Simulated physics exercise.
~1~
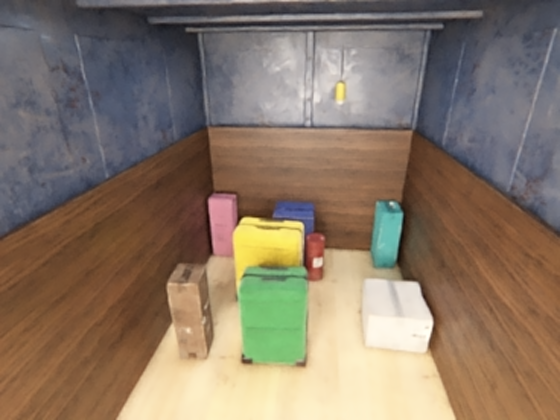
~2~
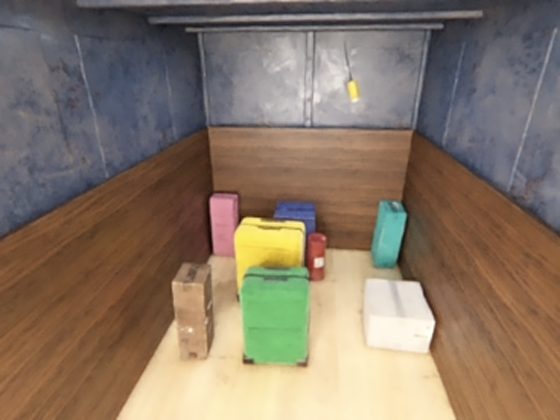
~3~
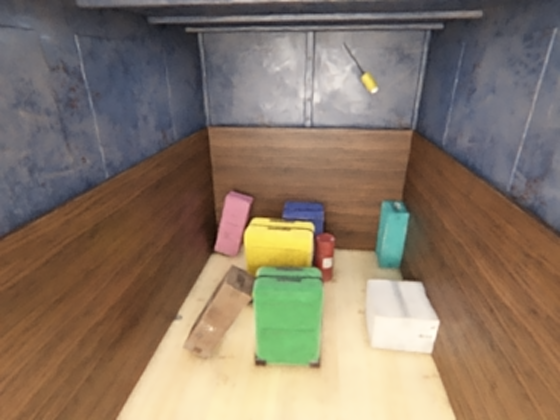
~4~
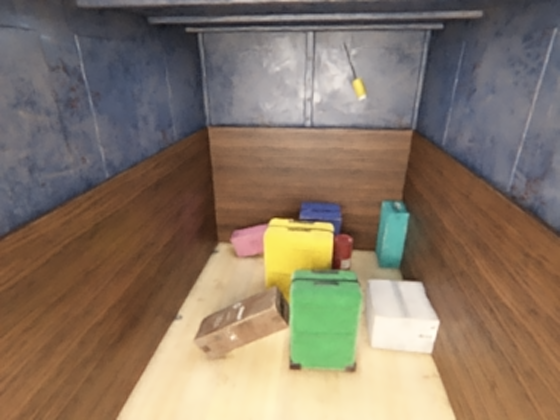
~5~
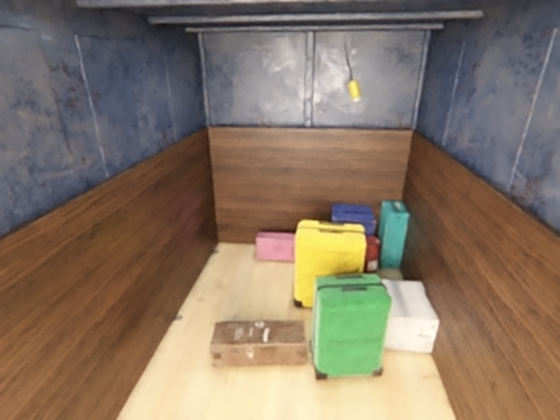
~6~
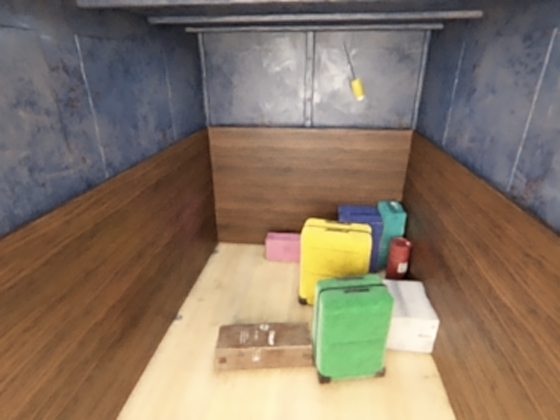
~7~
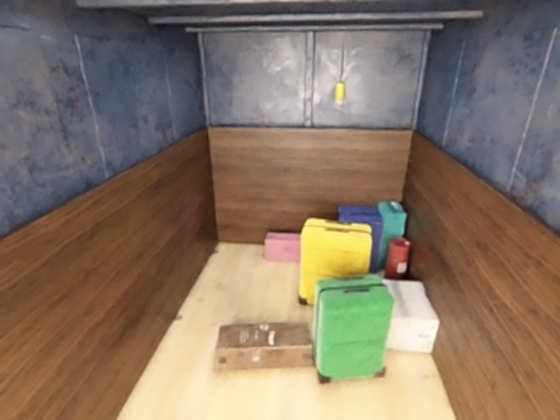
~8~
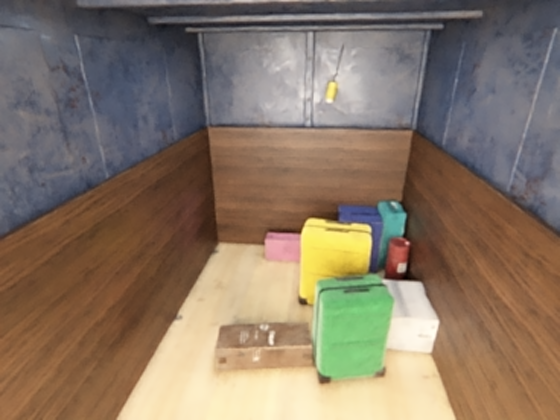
In the load bay of a moving van, the lamp swung and the cases, boxes and red canister slid to the right, the pink and brown boxes toppling onto their sides, before everything settled with the yellow and green cases still upright.
